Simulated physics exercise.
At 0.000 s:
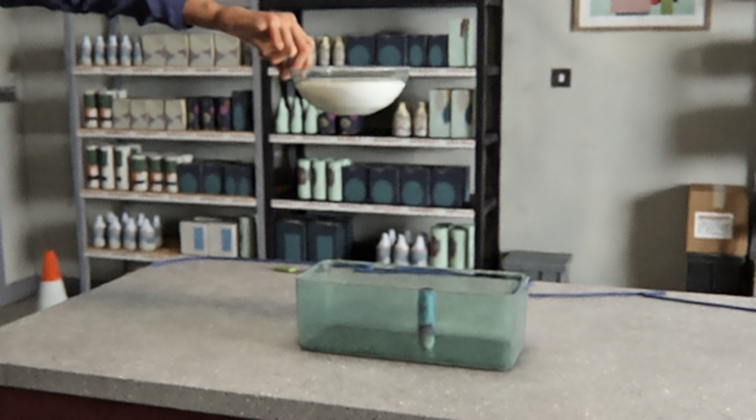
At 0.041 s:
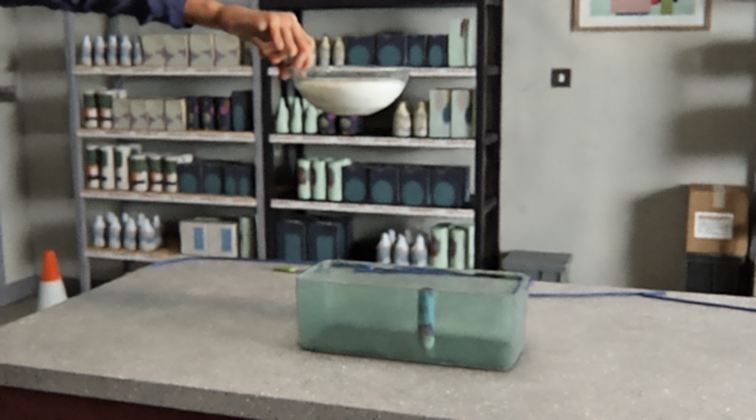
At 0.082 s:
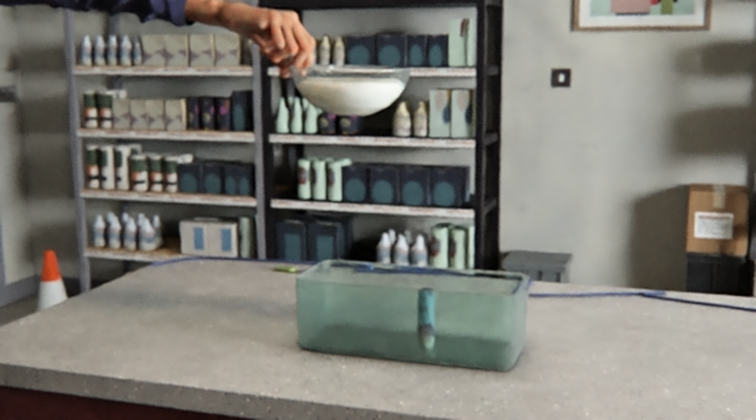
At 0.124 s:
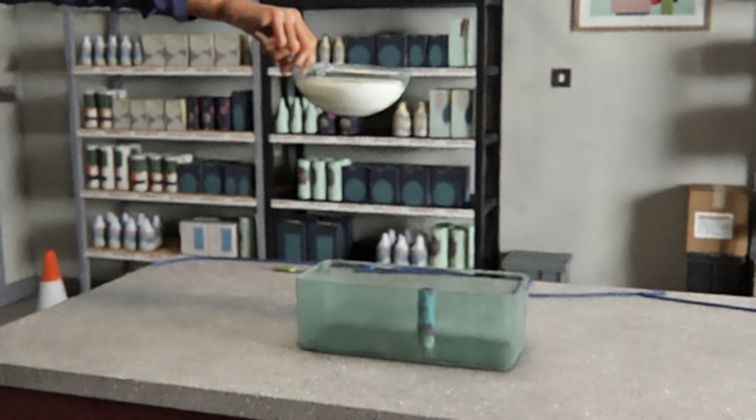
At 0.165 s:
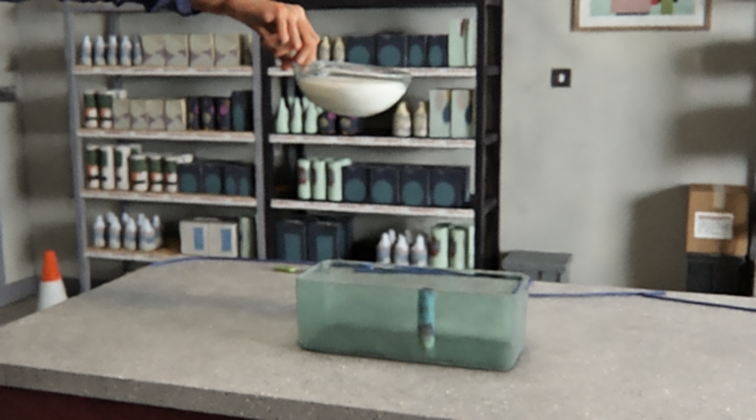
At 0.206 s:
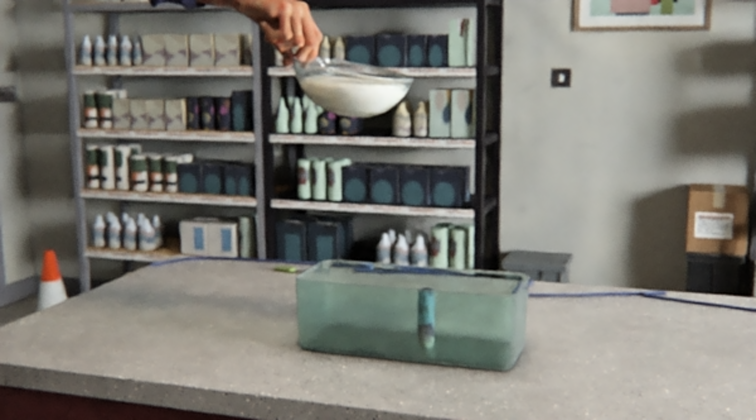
A hand holds a round bowl of milk above a long basin and tilts it slightly.
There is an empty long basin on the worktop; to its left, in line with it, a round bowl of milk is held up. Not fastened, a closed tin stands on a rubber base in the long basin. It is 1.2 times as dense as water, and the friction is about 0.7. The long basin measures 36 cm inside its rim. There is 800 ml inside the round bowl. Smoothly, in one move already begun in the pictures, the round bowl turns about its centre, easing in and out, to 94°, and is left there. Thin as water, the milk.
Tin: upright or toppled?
Toppled.
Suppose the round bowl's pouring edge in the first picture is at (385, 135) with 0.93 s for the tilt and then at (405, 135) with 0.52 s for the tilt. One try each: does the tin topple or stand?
In the first try it remains standing; in the second it remains standing.
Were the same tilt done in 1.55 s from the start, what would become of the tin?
Result: Tin still standing.
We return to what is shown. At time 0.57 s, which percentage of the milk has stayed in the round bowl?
38 %.
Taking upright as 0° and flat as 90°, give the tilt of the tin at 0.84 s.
Looks like some 5 degrees from vertical upright.
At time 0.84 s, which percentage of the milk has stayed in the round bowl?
1 in a hundred, give or take.
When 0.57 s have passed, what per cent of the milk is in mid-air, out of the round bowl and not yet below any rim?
At that moment, about 60 percent.
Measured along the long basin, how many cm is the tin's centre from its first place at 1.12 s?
Centre to centre, close to 6 cm.
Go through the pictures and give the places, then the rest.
Tilt 0°; pouring edge (407, 69); surface from (302, 81) to (402, 82); the long basin's rim runs from (310, 270) to (522, 287); the tin's top is at (426, 292), in the first frame.
Tilt 0°; pouring edge (407, 70); surface from (302, 81) to (402, 82), in the second frame.
Tilt 2°; pouring edge (407, 71); surface from (302, 80) to (402, 83), in the third frame.
Tilt 4°; pouring edge (408, 74); surface from (302, 79) to (403, 84), in the fourth frame.
Tilt 7°; pouring edge (409, 77); surface from (304, 78) to (404, 86), in the fifth frame.
Tilt 11°; pouring edge (410, 81); surface from (305, 78) to (406, 87), in the sixth frame.
By 0.57 s the tilt is 64° and 39 per cent is still to pour; the tin stands where it began.
By 0.84 s the tilt is 92° and 1 per cent is still to pour; the tin leans 6°.
By 1.12 s the tilt is 94° and 0 per cent is still to pour; the tin lies on its side.
By 1.43 s the tilt is 94° and 0 per cent is still to pour; the tin lies on its side.
At rest the tin lies on its side.
